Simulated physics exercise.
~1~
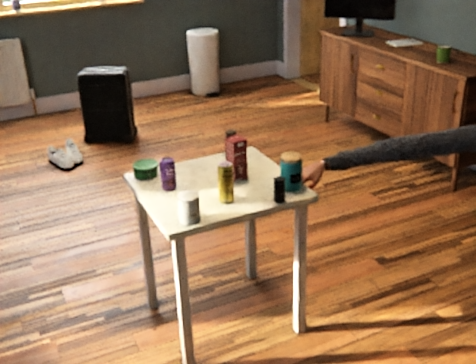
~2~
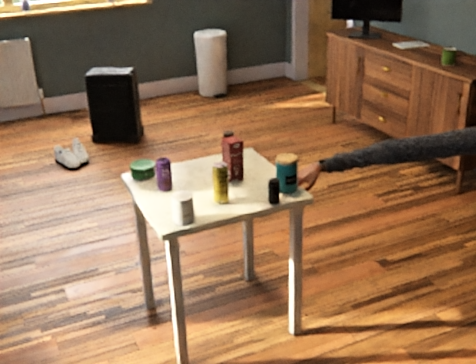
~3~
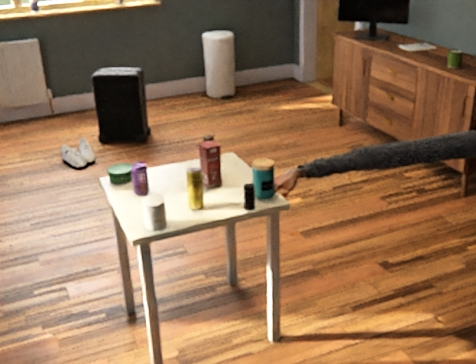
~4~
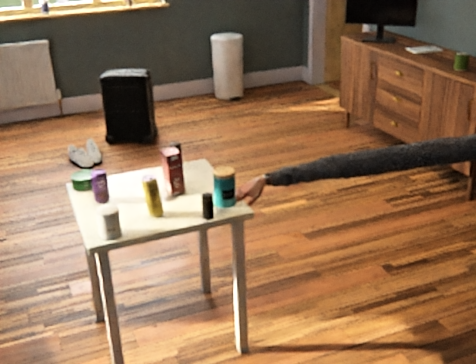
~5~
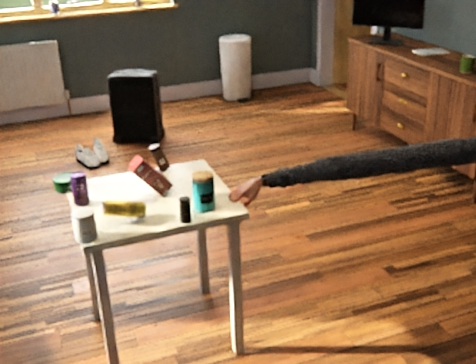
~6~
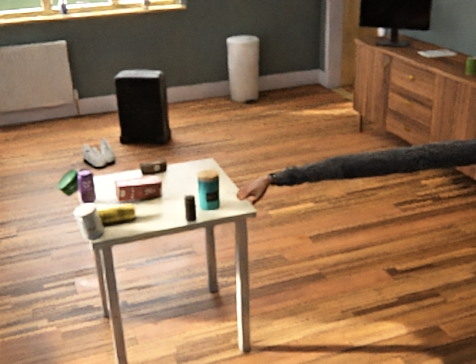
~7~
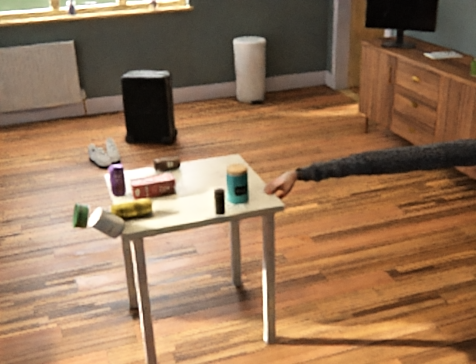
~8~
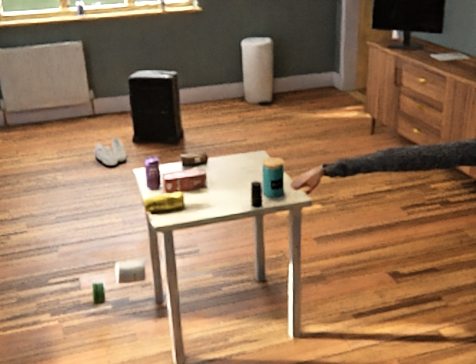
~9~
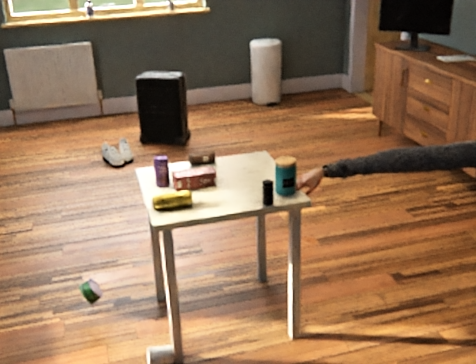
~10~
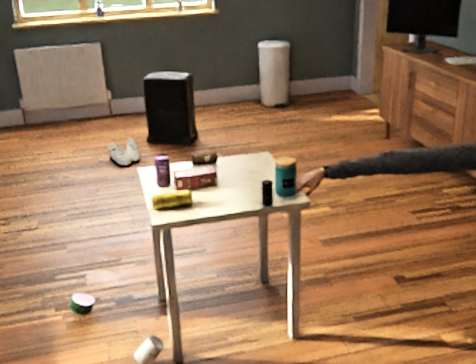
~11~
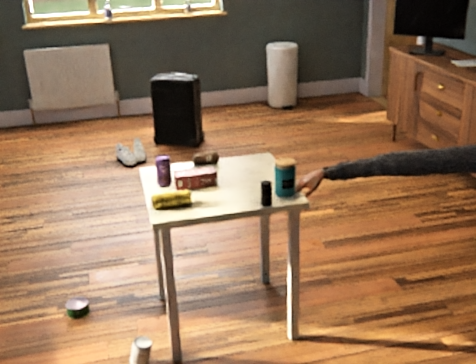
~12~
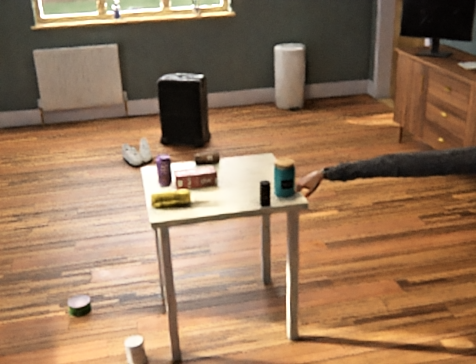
In a sunlit room with a wooden floor, seen from slightly above, a pale table stands before a dark suitcase, a white bin and a wooden cabinet. It holds a green tub, a purple can, a yellow can, a white jar, a red carton, a turquoise jar and small dark containers. A grey-sleeved arm at the right shoves the table left, and the carton and yellow can topple. The table then jerks back right as the white jar tips and drops off the left side with the green tub. Both end on the floor, while the turquoise jar and purple can stay upright.
